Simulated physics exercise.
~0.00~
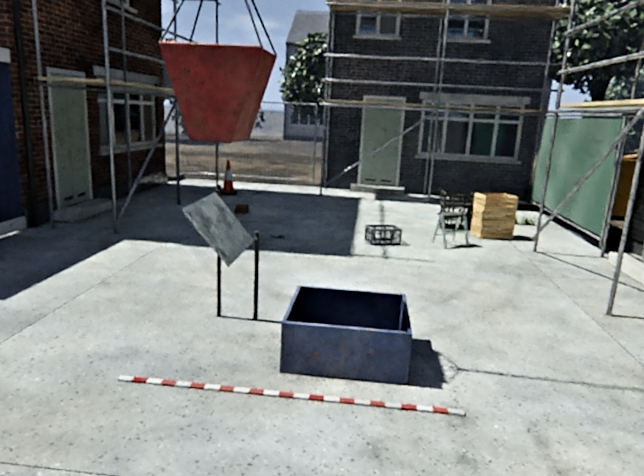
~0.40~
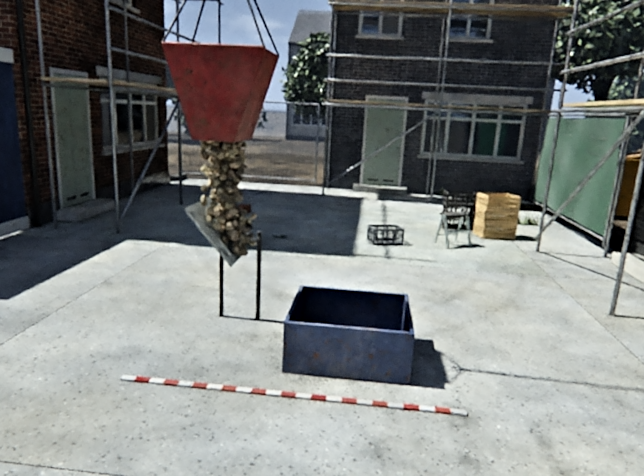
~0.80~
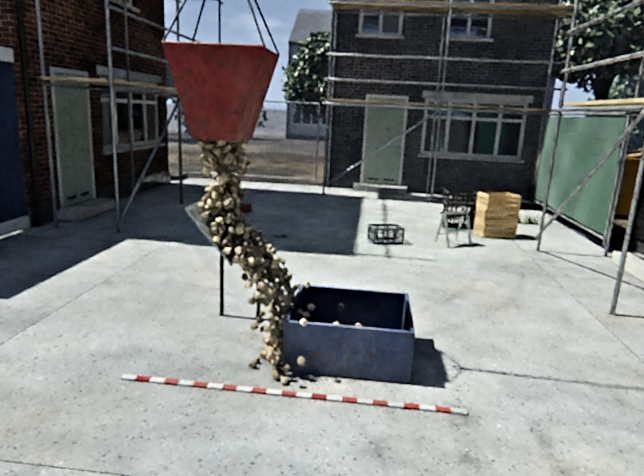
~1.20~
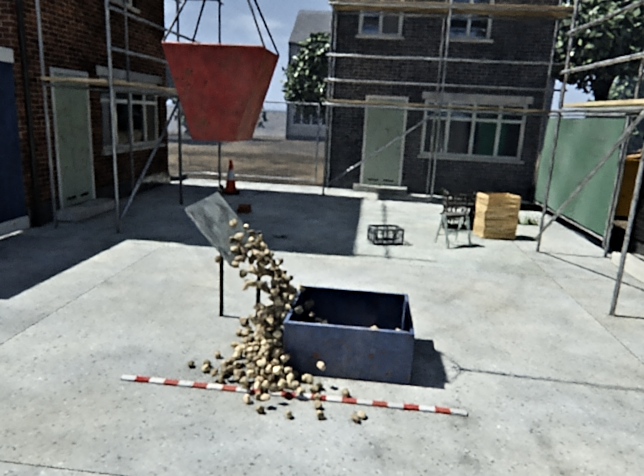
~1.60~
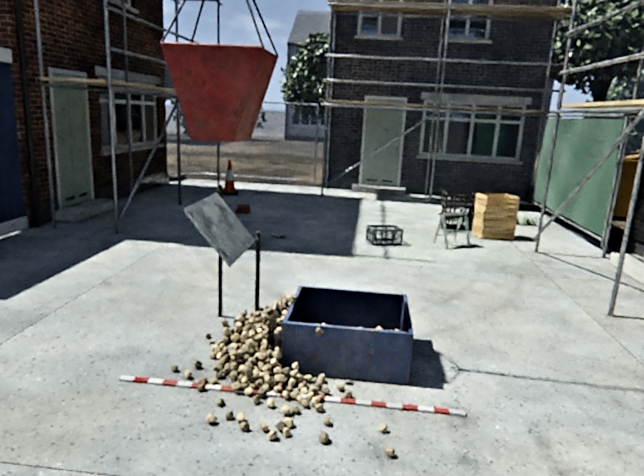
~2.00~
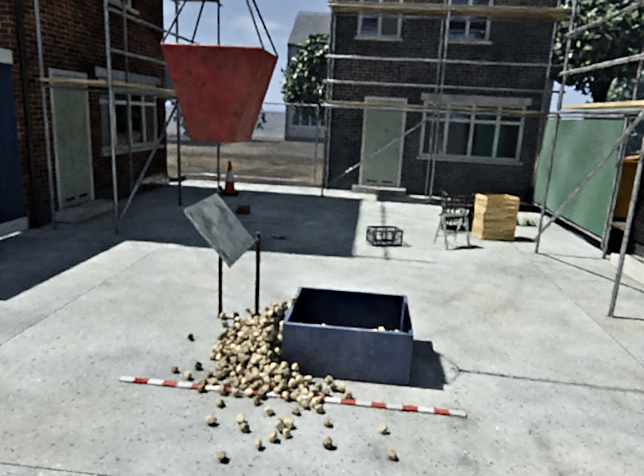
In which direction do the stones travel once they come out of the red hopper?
The stones move down, falling from the hopper to the plate and then on toward the ground.
At the start, a red hopper hangs over a tilted steel plate on two dark posts in a paved yard, with an open blue bin to the right and a red and white striped pole on the ground in front. A thick stream of pale brown stones drops from the bottom of the hopper onto the plate. The stones slide off toward the right and pour down mostly against the near left side of the bin. The hopper empties, and the last stones leave the plate. In the end, most lie heaped left of the bin, with some scattered past the pole and only a few inside the bin.
